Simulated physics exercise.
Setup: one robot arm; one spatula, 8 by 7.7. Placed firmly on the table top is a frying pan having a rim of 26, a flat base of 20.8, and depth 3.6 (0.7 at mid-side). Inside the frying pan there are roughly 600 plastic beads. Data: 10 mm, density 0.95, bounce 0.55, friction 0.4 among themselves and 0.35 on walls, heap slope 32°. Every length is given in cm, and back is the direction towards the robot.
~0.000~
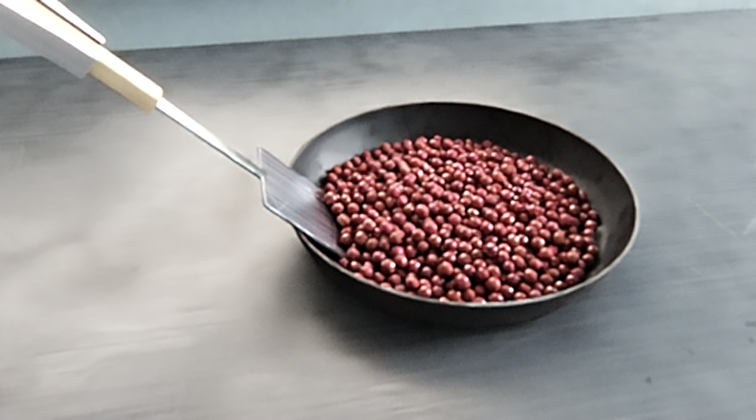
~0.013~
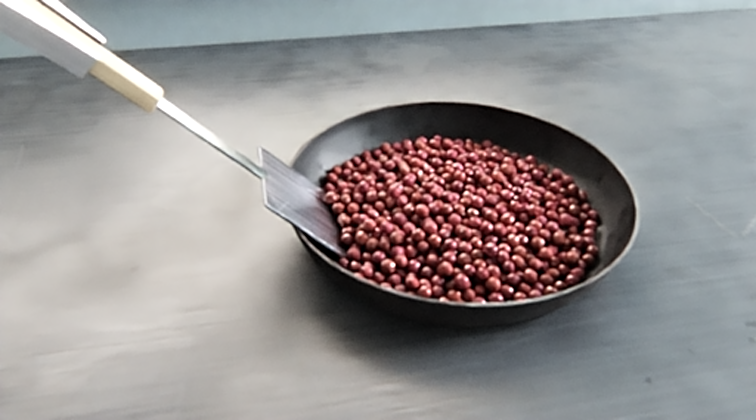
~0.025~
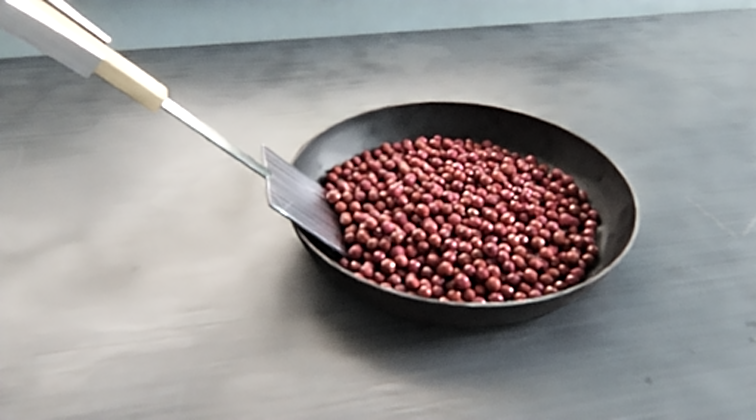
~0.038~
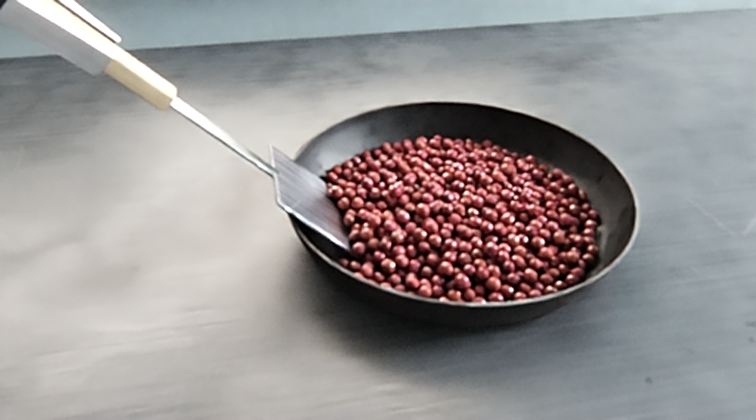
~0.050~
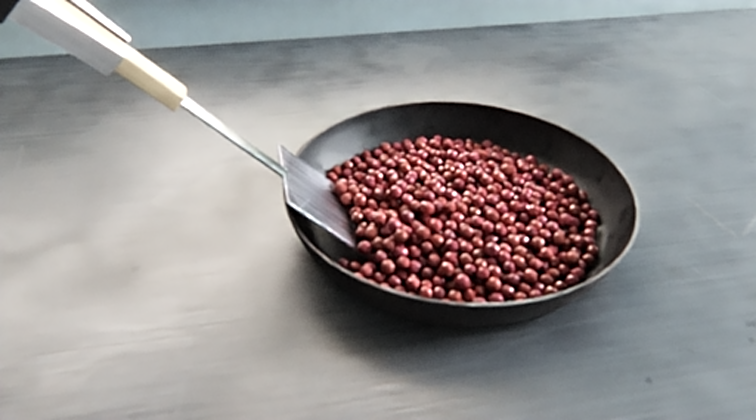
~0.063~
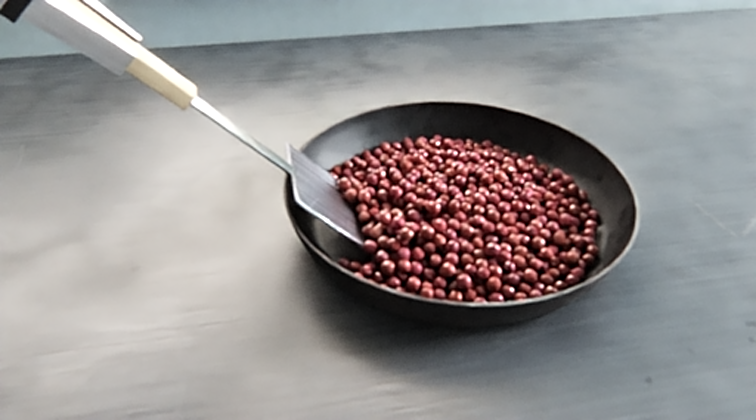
On a grey table top, a spatula held by a robot arm slid slightly to the right inside the left edge of a dark frying pan, nudging the nearest dark red beads while the pan stayed still.
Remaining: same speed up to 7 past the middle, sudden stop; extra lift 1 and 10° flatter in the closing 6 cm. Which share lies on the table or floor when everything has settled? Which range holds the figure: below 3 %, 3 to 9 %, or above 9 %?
The figure lies below 3 %.
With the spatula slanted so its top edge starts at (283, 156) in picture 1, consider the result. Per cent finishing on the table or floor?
About 0 per cent.
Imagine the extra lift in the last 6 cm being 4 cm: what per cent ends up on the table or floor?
Close to 0 in a hundred.
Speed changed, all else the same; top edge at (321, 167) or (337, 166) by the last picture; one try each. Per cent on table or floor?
I'd estimate close to 5 and 5 in a hundred.
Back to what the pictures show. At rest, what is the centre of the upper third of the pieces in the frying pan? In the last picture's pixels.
Centre: Roughly (565, 187).
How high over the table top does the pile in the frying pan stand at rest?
It reaches about 5.0 cm.
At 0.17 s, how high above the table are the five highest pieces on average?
I'd put them at about 3 centimetres above the table.
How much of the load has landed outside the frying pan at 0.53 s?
0 %.
After 0.17 s, sloping 46°, highest piece 4 above the table; 605 in the frying pan.
After 0.28 s, sloping 42°, highest piece 4 above the table; 605 in the frying pan.
After 0.53 s, sloping 36°, highest piece 5 above the table; 604 in the frying pan, 1 on the table or floor.
After 1.58 s, sloping 36°, highest piece 5 above the table; 604 in the frying pan, 1 on the table or floor.
At rest, 604 in the frying pan, 1 on the table or floor. That is 0 % on the table or floor.
